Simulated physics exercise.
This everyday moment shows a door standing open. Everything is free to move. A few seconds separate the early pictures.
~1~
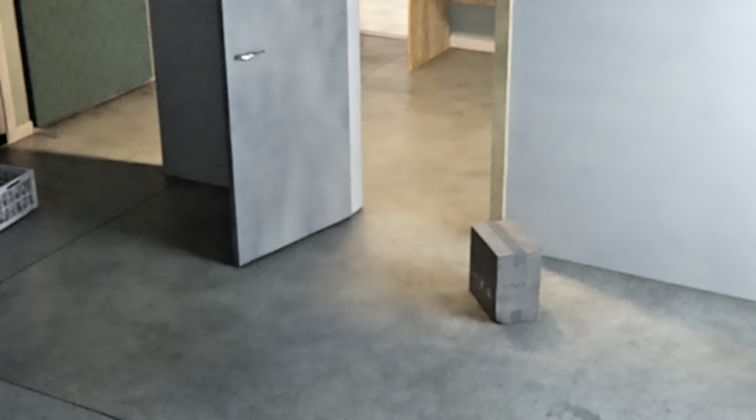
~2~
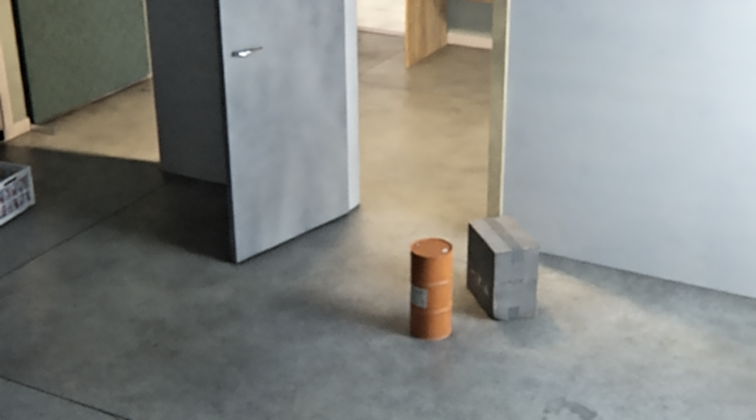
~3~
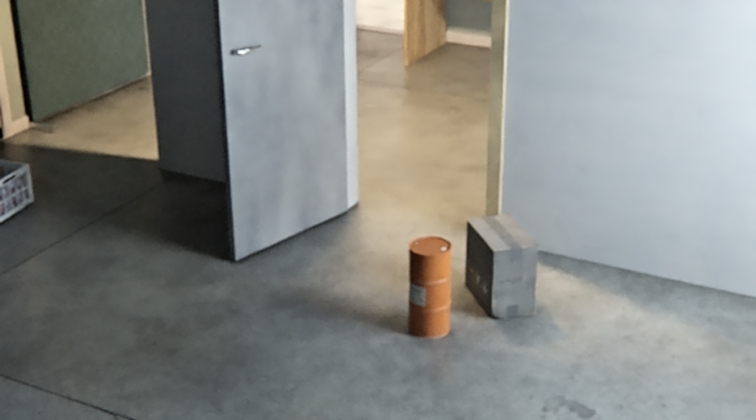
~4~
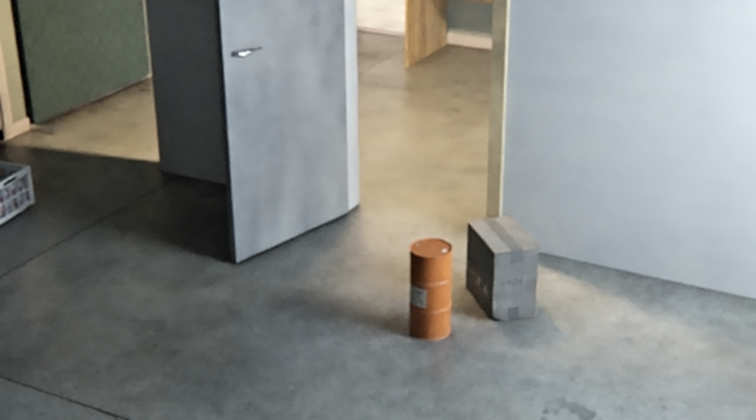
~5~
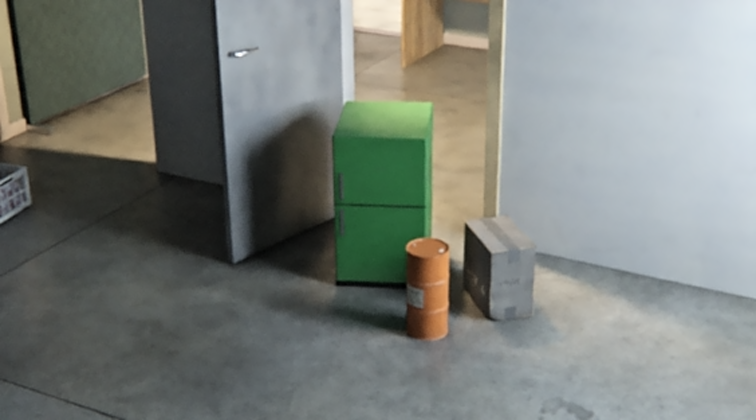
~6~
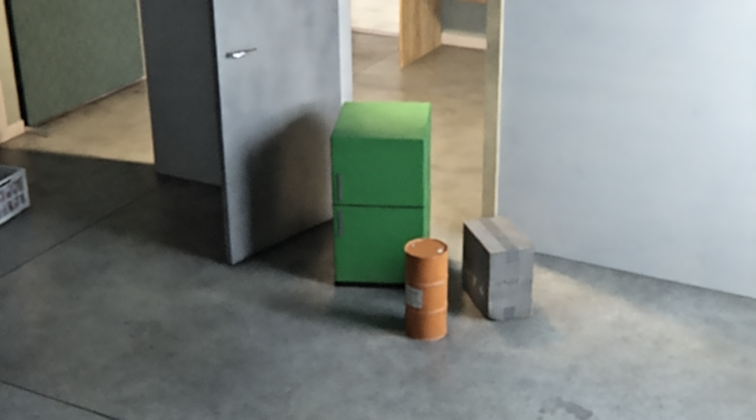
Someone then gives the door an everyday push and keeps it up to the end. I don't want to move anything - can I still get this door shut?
No, the push fails.
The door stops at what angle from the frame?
Near 65° open.
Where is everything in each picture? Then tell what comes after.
Door wide open and still, in the first picture.
Door wide open and still; orange canister (431, 289); grey box (502, 268), in the second picture.
Door wide open and still; orange canister (430, 287); grey box (501, 266), in the third picture.
Door wide open and still; orange canister (430, 289); grey box (501, 268), in the fourth picture.
Door wide open and still; orange canister (428, 289); grey box (498, 268), in the fifth picture.
Door wide open and still; green appliance (384, 194); orange canister (426, 290), in the sixth picture.
Then, 0.60 s later than the last frame, open by 91°.
Then, 1.00 s later than the last frame, open by 73°.
When it is over, open by 63°; all 3 as before. End places, in pixels of the last picture, green appliance near (386, 193).
